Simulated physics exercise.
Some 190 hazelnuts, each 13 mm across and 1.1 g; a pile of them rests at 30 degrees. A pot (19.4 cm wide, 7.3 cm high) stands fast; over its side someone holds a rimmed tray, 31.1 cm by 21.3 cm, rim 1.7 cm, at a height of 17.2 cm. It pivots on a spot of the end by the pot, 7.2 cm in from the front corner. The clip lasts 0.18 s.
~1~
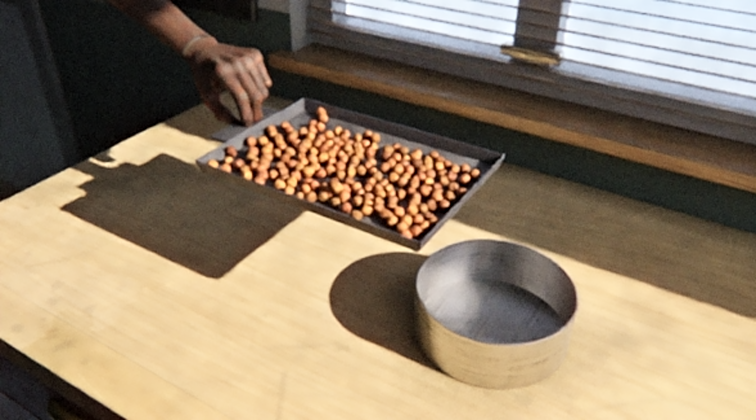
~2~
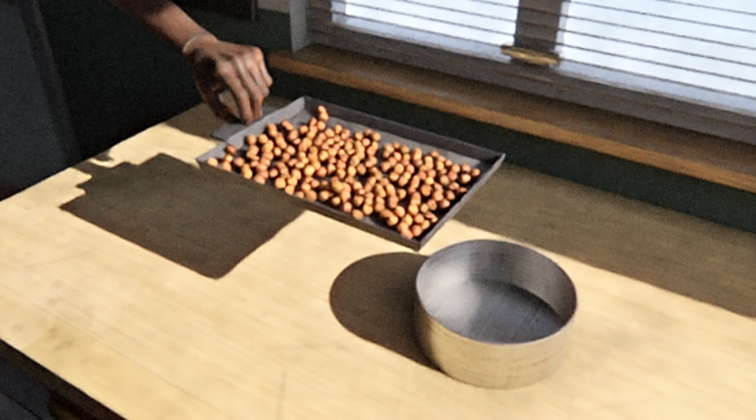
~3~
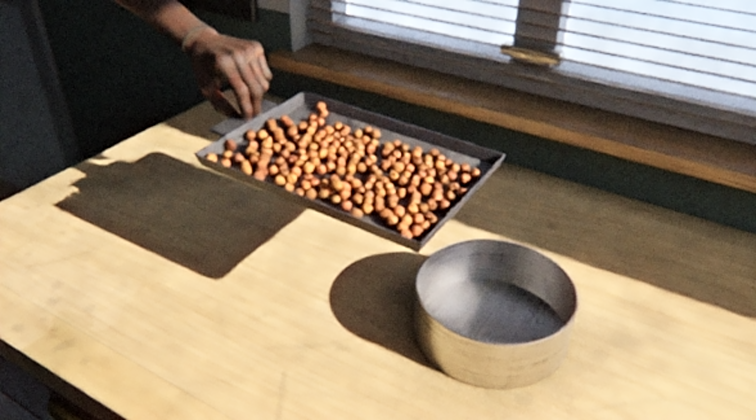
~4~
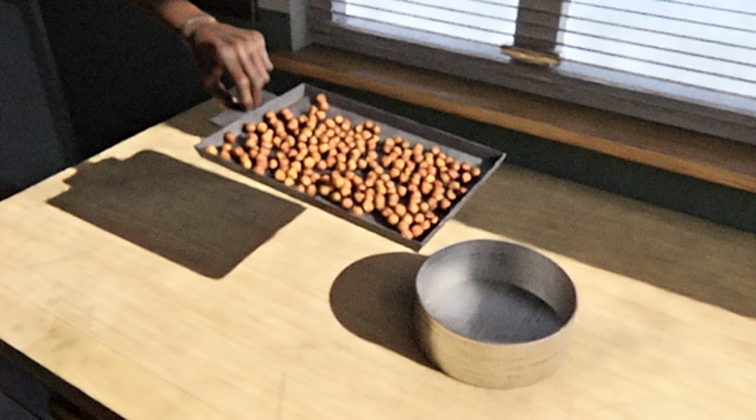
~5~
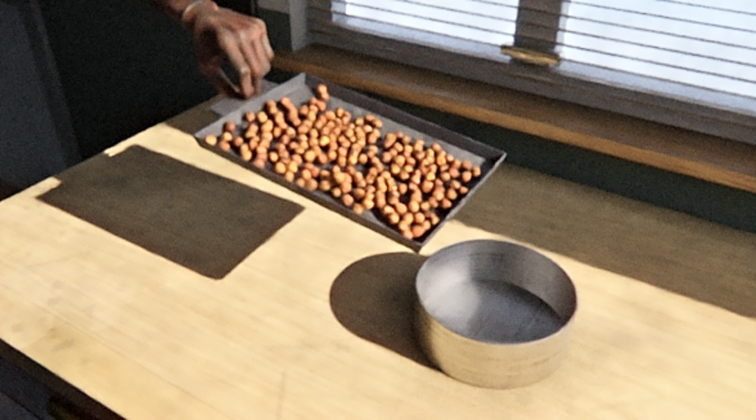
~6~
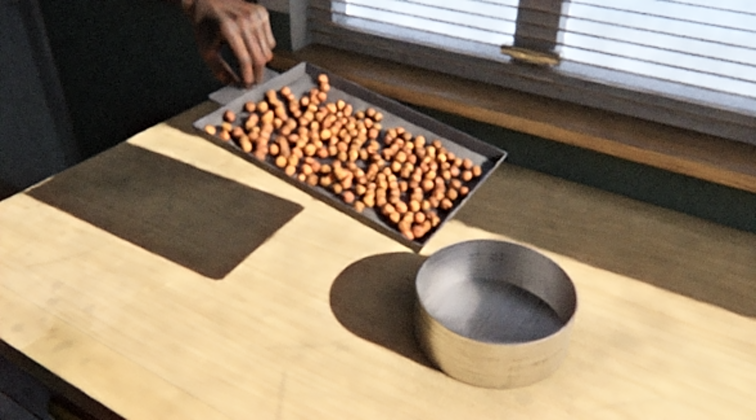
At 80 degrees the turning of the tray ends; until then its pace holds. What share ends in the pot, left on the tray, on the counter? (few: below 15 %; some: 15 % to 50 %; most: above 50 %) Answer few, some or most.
In the pot: Most; left on the tray: Few; on the counter: Some.
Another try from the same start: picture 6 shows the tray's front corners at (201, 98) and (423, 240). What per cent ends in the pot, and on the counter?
Pot 75, counter 25.
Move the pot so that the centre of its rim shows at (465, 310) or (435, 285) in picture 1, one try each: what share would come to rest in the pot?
Some 80 and 50 per cent.
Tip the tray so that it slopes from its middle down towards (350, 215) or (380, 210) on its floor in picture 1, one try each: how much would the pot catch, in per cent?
Some 5 and 30 per cent.
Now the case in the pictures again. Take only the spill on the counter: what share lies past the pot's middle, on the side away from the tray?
About 70 per cent.
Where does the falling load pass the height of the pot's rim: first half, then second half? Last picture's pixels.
First near (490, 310), later near (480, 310).
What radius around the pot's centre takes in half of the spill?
About 24 cm.
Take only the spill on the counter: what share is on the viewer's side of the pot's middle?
Some 90 per cent.
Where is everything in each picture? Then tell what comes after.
The first picture shows tray tilt 0 degrees, front corners at (201, 160) and (419, 239); middle of the pieces at (353, 168); pot at (496, 286).
The second picture shows tray tilt 0 degrees, front corners at (201, 158) and (419, 239); middle of the pieces at (353, 167).
The third picture shows tray tilt 2 degrees, front corners at (200, 153) and (419, 239); middle of the pieces at (353, 164).
The fourth picture shows tray tilt 4 degrees, front corners at (199, 145) and (420, 240), lowest corner right front; middle of the pieces at (353, 160).
The fifth picture shows tray tilt 7 degrees, front corners at (199, 135) and (420, 241), lowest corner right front; middle of the pieces at (354, 155).
The sixth picture shows tray tilt 10 degrees, front corners at (198, 124) and (421, 242), lowest corner right front; middle of the pieces at (355, 150); pot at (496, 286).
Then, 0.38 s after the last picture, tilt 44 degrees; the tray holds 100 %, the pot 0 %.
Then, 0.64 s after the last picture, tilt 66 degrees; the tray holds 90 %, the pot 0 %.
Then, 1.01 s after the last picture, tilt 80 degrees; the tray holds 15 %, the pot 55 %.
In the end, pot 75 %, tray 0 %, counter 25 %.
